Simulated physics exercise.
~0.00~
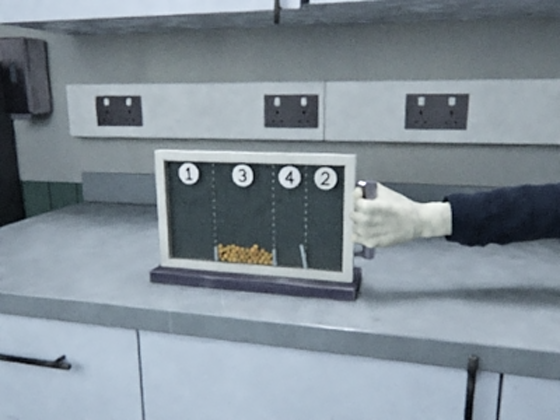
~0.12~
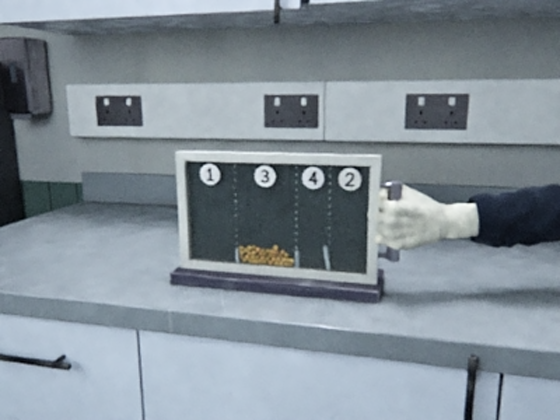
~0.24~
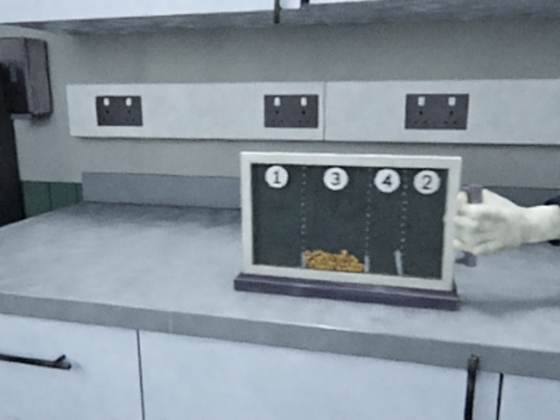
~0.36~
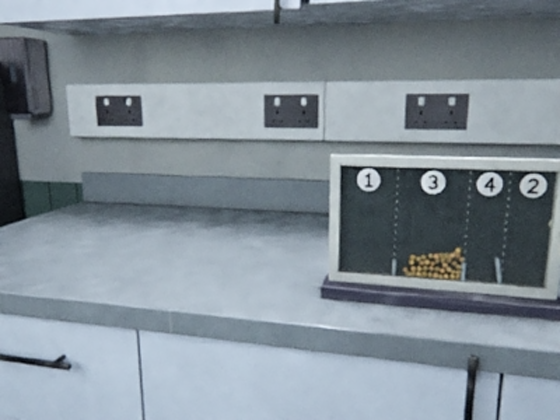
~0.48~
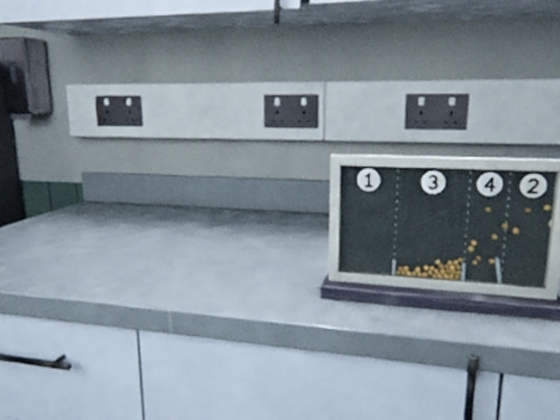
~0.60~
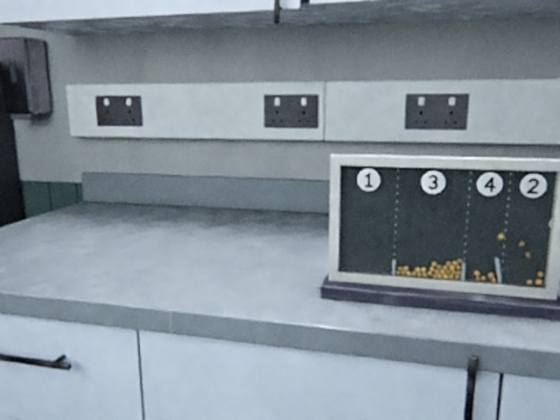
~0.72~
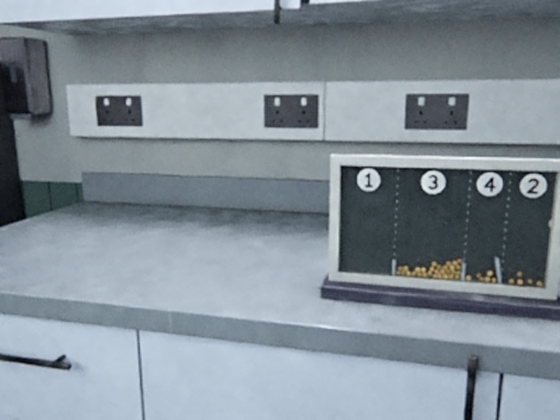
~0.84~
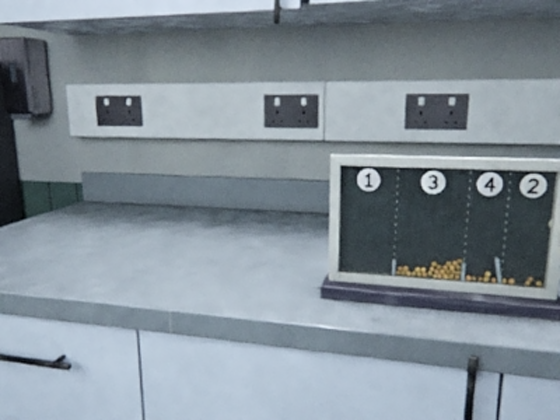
The video shows a gloved hand sliding a clear-fronted case of small orange-brown beads rightward along a grey counter until it stops at the right edge of view. The beads surge right, some flying over the low divider, and settle mostly in strip three, with a few in strips four and two.
